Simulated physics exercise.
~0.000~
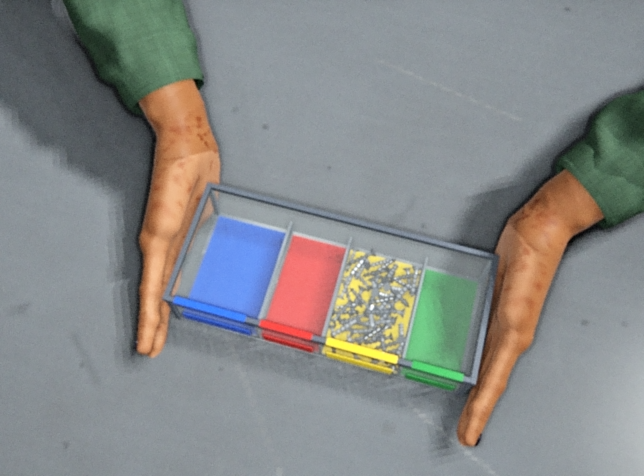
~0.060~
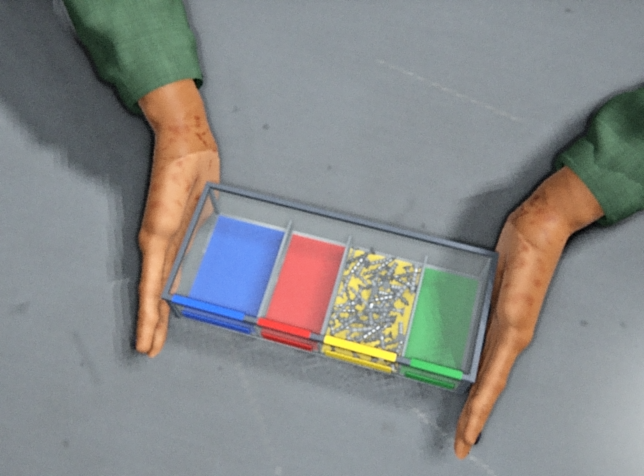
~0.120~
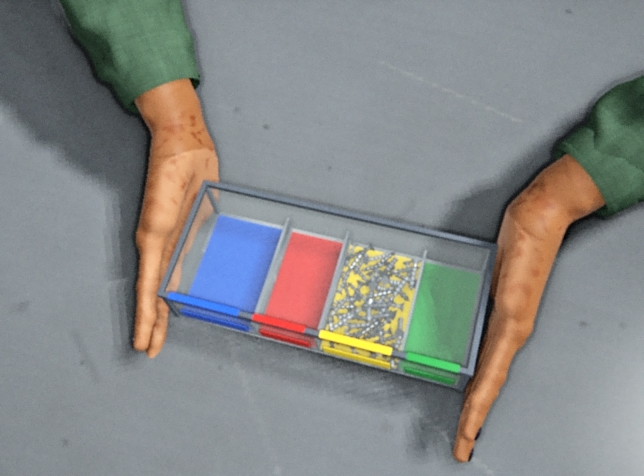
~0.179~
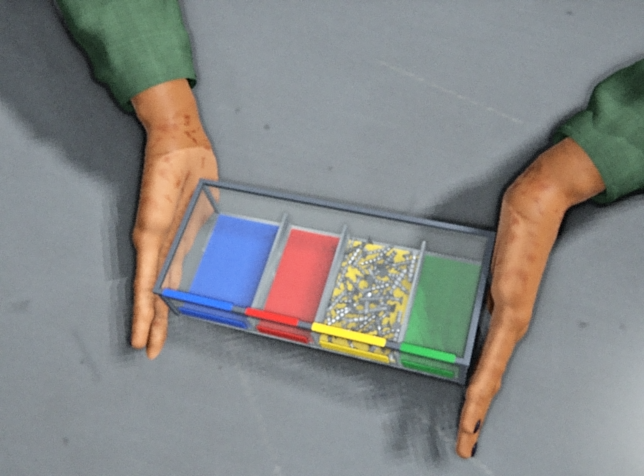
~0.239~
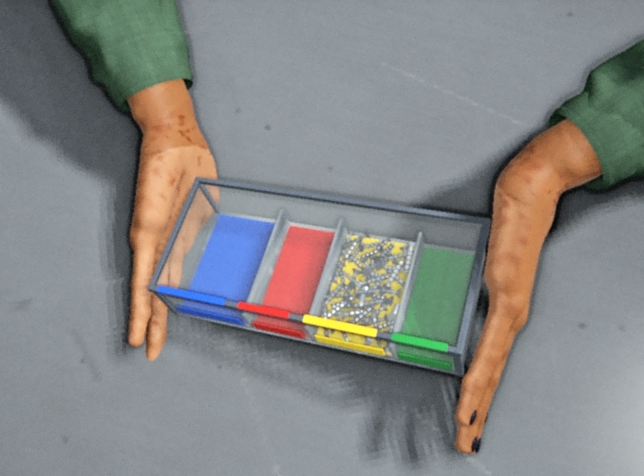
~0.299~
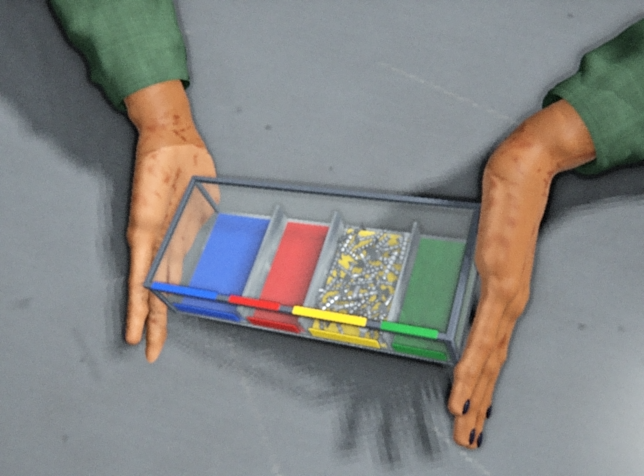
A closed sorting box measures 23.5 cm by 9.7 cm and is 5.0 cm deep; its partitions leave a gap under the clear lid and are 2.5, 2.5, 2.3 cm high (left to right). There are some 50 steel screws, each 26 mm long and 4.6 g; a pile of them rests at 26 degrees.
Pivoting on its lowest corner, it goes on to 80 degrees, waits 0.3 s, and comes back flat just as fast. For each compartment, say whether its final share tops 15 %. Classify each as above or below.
Classification: Red below, blue above, green below, yellow above.
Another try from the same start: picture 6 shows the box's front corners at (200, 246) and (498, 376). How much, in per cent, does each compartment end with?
You'd see red at 0 percent, blue at 0, green at 40 and yellow at 60 percent.
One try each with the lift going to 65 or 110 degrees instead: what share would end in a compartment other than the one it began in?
Try one gives around 20 %, try two around 100 %.
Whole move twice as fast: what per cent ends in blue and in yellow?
The blue compartment would end with 60 per cent, the yellow one with 35 per cent.
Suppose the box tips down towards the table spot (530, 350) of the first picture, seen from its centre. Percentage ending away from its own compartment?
The share would be about 35 percent.
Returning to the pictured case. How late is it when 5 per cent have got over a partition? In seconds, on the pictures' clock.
Around 1.15 seconds.
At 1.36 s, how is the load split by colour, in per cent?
In per cent: Red 5, blue 25, green 0, yellow 70.
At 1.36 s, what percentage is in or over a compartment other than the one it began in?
Estimate: Some 30 %.
After 1.36 s, tilt 80 degrees; red 5 %, blue 25 %, yellow 70 %.
Then, at 2.06 s, tilt 40 degrees; red 5 %, blue 35 %, yellow 60 %.
After 2.80 s, tilt 0 degrees; red 5 %, blue 35 %, yellow 60 %.
At rest (3.4 s), red 5 %, blue 35 %, green 0 %, yellow 60 %.
